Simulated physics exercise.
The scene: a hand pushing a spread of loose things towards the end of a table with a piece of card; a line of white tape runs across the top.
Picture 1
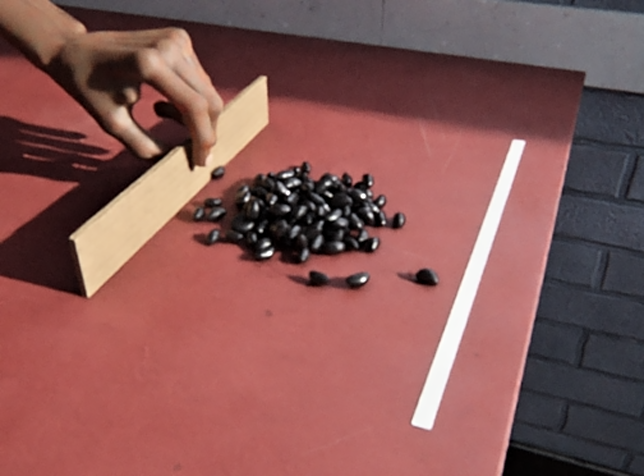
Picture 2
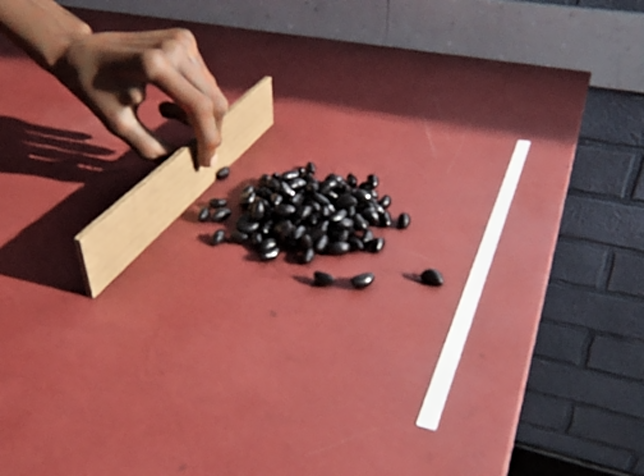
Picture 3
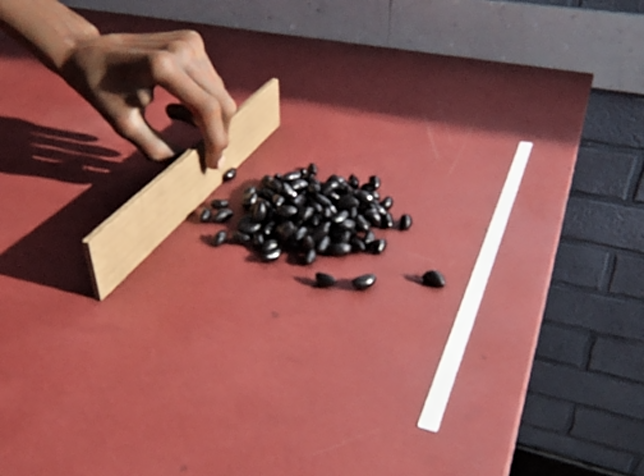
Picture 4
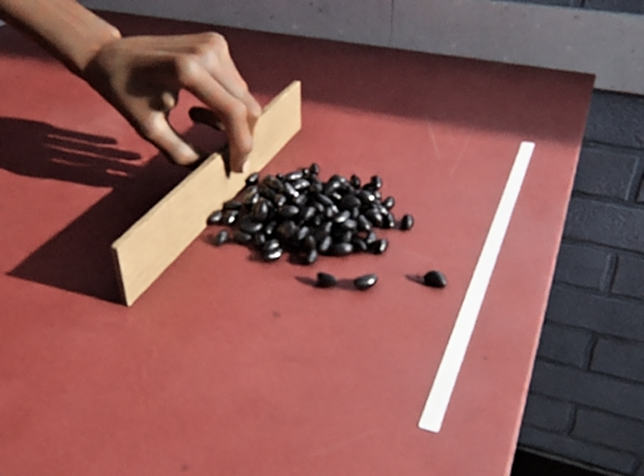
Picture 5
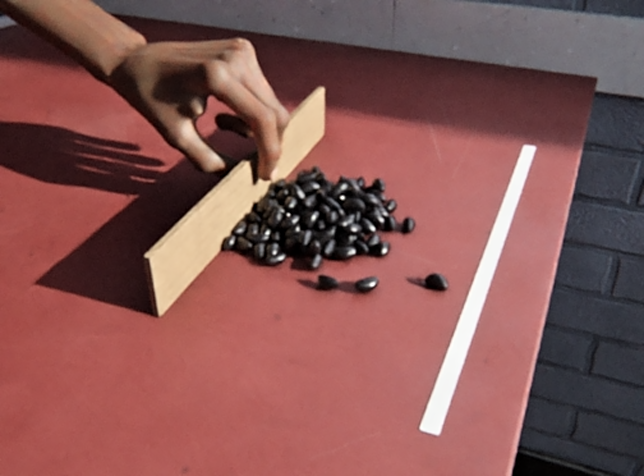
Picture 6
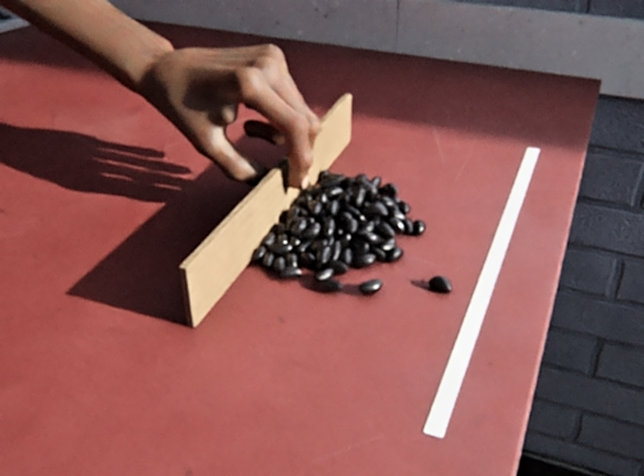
A piece of card held upright by a hand stayed still at first, then slid right across the red table, pressing into a heap of black beans and nudging it towards the white tape.
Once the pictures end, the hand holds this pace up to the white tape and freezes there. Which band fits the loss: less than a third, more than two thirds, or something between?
It pushes between a third and two thirds off the end.
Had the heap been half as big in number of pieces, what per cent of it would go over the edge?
It comes to 40 per cent or so.
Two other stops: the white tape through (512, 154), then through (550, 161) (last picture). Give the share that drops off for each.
The first gives 30 %, the second 80 %.
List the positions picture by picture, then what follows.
Piece of card at (95, 252), at rest; white tape at (516, 150), about two fingers from the edge; edge at (545, 267); the heap at (306, 206), black beans, in the first picture.
Piece of card at (101, 252), at rest, in the second picture.
Piece of card at (109, 254); the heap at (313, 208), in the third picture.
Piece of card at (136, 260), in the fourth picture.
Piece of card at (167, 269); the heap at (313, 214), about a quarter pushed along, in the fifth picture.
Piece of card at (202, 280); white tape at (531, 157); edge at (560, 275); the heap at (334, 219), nearly all pushed along, in the sixth picture.
Soon after the last picture, piece of card still moving, near (397, 184); heap all on the table, its front near (514, 251).
A little later, piece of card stopped at the white tape; heap about a third over the edge.
Later still, piece of card stopped at the white tape; heap about half over the edge.
At rest, piece of card stopped at the white tape; heap about half over the edge.
